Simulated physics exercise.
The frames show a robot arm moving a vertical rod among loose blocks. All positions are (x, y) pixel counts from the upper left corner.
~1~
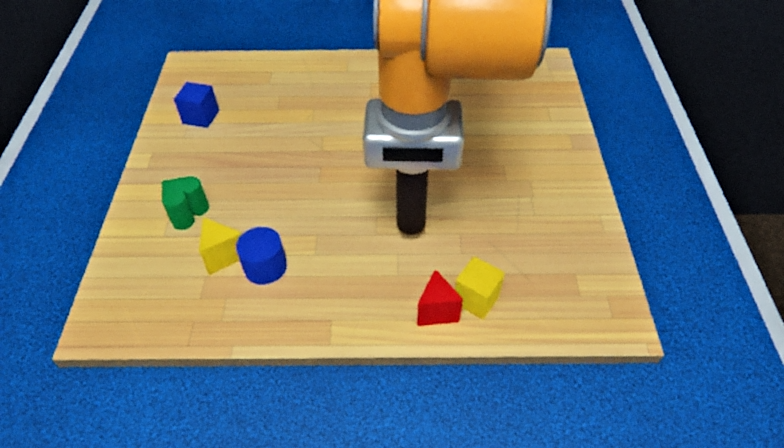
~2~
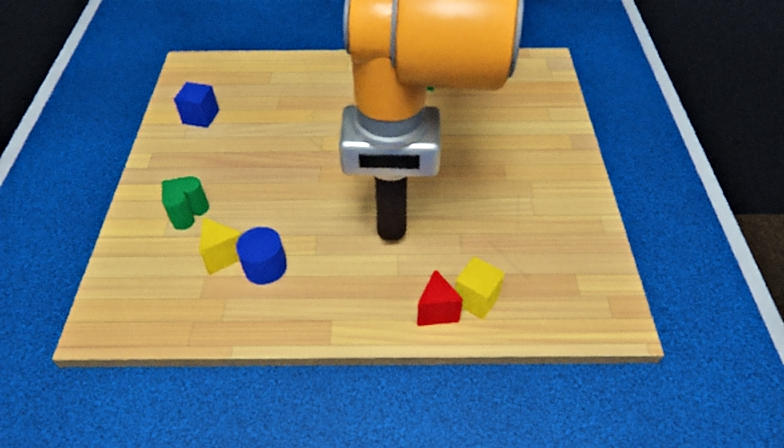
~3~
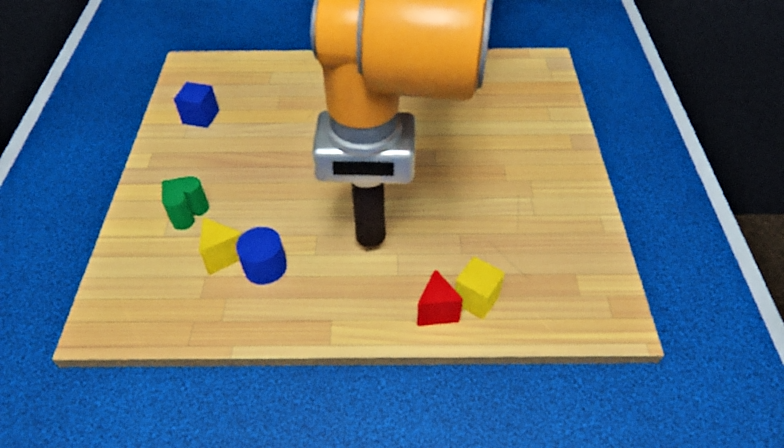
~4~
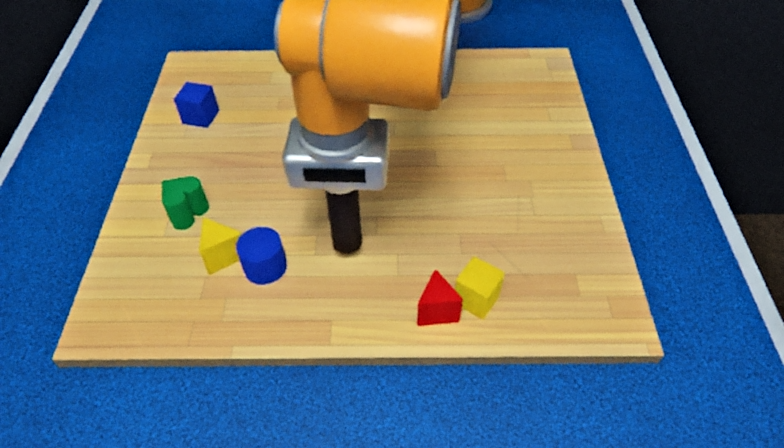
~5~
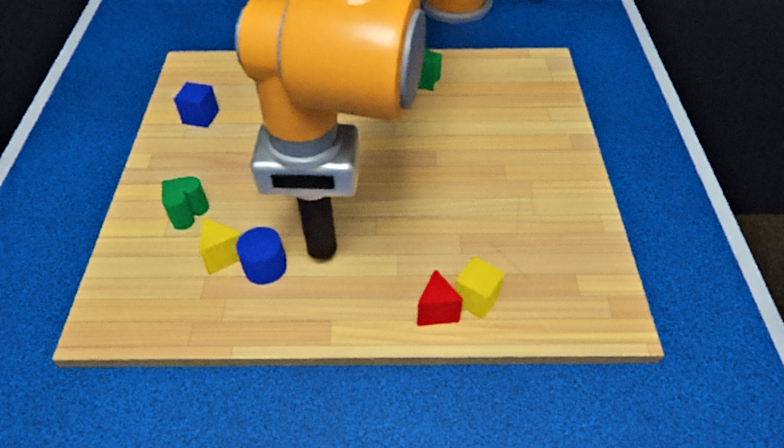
An orange robot arm moves its black vertical rod steadily left and slightly toward the near edge across a wooden board, nearing a blue cylinder beside a yellow three-sided block, while the scattered coloured blocks stay still.
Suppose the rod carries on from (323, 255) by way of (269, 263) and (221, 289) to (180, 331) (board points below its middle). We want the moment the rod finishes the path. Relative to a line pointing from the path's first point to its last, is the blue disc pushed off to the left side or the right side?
Shifted right.
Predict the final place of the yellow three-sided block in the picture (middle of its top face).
It should be at about (197, 230).
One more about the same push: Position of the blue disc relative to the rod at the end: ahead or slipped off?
The rod should slip past it.
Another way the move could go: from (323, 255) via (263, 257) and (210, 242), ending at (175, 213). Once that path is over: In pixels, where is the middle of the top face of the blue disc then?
It is at (210, 259).
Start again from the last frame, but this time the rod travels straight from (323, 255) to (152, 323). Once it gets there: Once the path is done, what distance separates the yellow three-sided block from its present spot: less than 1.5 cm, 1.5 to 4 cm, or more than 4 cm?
Verdict: From 1.5 to 4 cm.
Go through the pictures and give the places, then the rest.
The first frame shows rod's lower end at (411, 223); yellow three-sided block at (215, 233); blue disc at (258, 244).
The second frame shows rod at (392, 230); blocks still.
The third frame shows rod at (371, 236); blocks still.
The fourth frame shows rod at (347, 242); blocks still.
The fifth frame shows rod at (322, 248); yellow three-sided block at (215, 233); blue disc at (258, 244).
What follows on the original path. One third of the way, rod at (266, 256); yellow three-sided block at (202, 231); blue disc at (224, 251).
Two thirds of the way, rod at (218, 282); yellow three-sided block at (197, 230); blue disc at (171, 271).
At the end, rod at (176, 324); yellow three-sided block at (197, 230); blue disc at (150, 280).
